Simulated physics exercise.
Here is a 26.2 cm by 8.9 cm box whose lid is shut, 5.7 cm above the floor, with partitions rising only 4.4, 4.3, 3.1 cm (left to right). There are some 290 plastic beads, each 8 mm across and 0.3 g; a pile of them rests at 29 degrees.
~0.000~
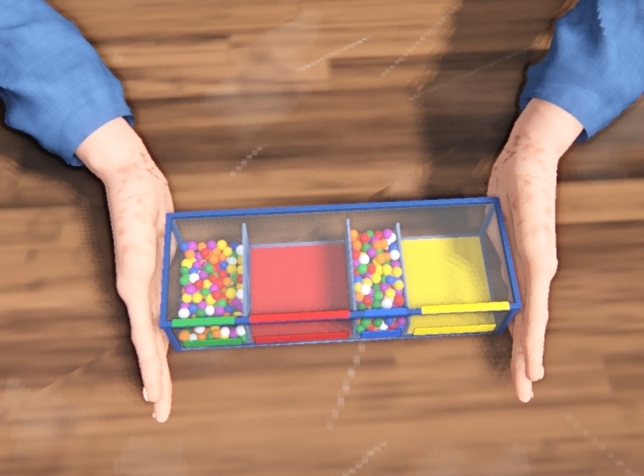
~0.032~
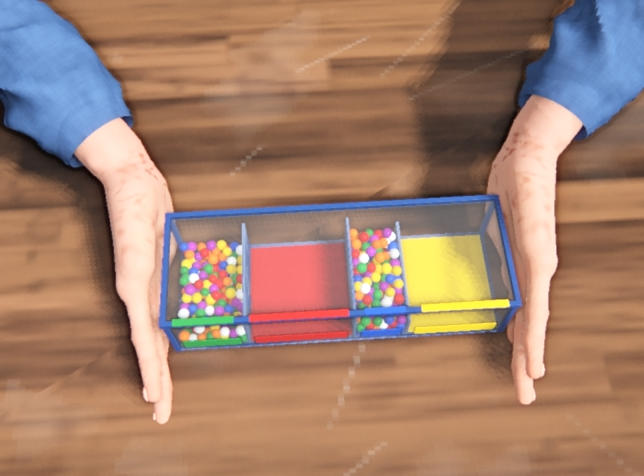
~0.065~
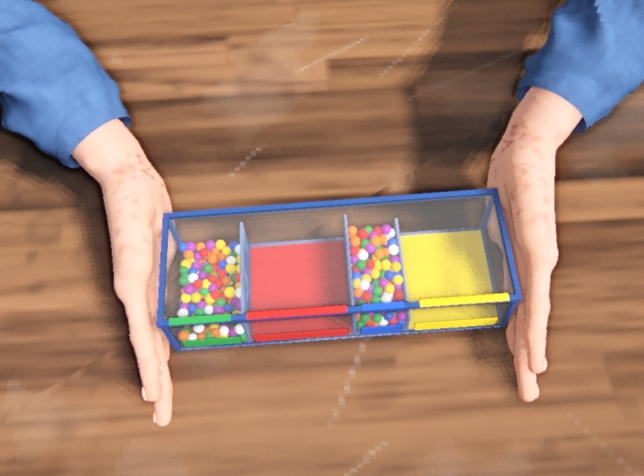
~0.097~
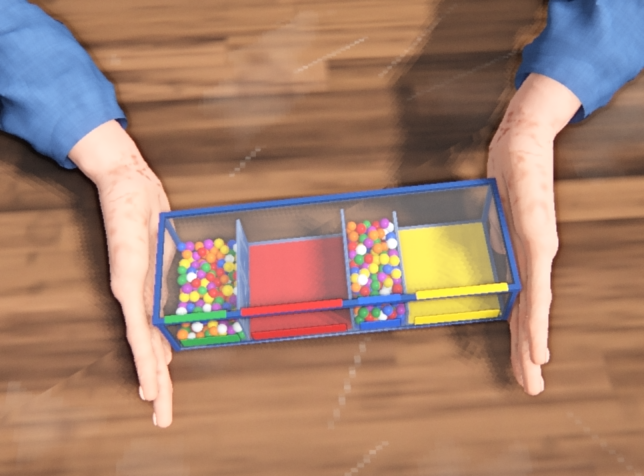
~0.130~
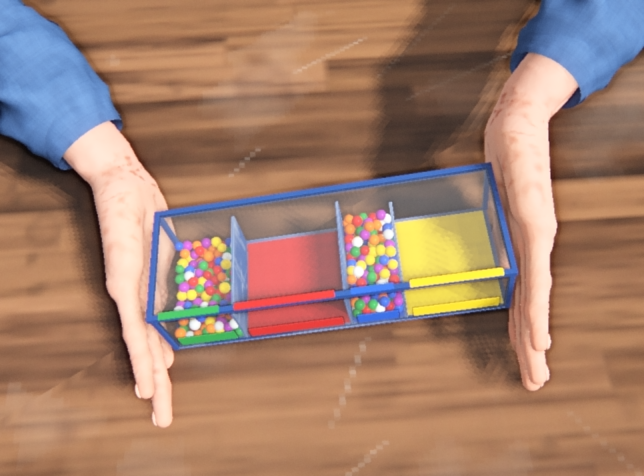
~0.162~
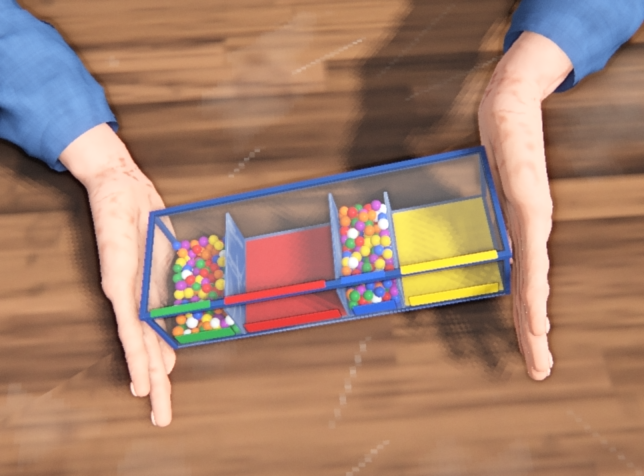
A clear, blue-edged box with colorful beads in two of its four sections was tilted between two hands, its right end rising slowly at first, then faster, while the beads stayed in their sections.
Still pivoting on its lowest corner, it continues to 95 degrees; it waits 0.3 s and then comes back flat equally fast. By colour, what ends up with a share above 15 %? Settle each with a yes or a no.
In the end red: It'll probably finish at or short of fifteen percent of the pieces. Blue: It'll probably finish past fifteen percent of the pieces. Green: It'll probably finish past fifteen percent of the pieces. Yellow: It'll probably finish at or short of fifteen percent of the pieces.
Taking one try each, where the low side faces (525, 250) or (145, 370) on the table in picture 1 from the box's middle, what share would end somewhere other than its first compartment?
Approximately 60 percent, then 15 percent.
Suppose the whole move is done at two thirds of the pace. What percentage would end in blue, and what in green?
Then: Blue 40, green 55.
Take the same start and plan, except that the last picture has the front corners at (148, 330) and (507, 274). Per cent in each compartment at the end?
Red 5 %, blue 35 %, green 60 %, yellow 0 %.
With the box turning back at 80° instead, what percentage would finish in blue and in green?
The blue compartment would hold 40 per cent, the green one 50 per cent.
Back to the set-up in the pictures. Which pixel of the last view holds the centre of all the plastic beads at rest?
In the last view, approximately (239, 277).
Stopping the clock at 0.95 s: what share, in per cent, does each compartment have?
Red 0, blue 45, green 55, yellow 0.
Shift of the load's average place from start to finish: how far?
Around 1.5 centimetres.
Then, at 0.95 s, tilt 95 degrees; blue 45 %, green 55 %.
After 1.48 s, tilt 53 degrees; blue 45 %, green 55 %.
After 2.07 s, tilt 0 degrees; blue 45 %, green 55 %.
At rest (2.5 s), red 0 %, blue 45 %, green 55 %, yellow 0 %.
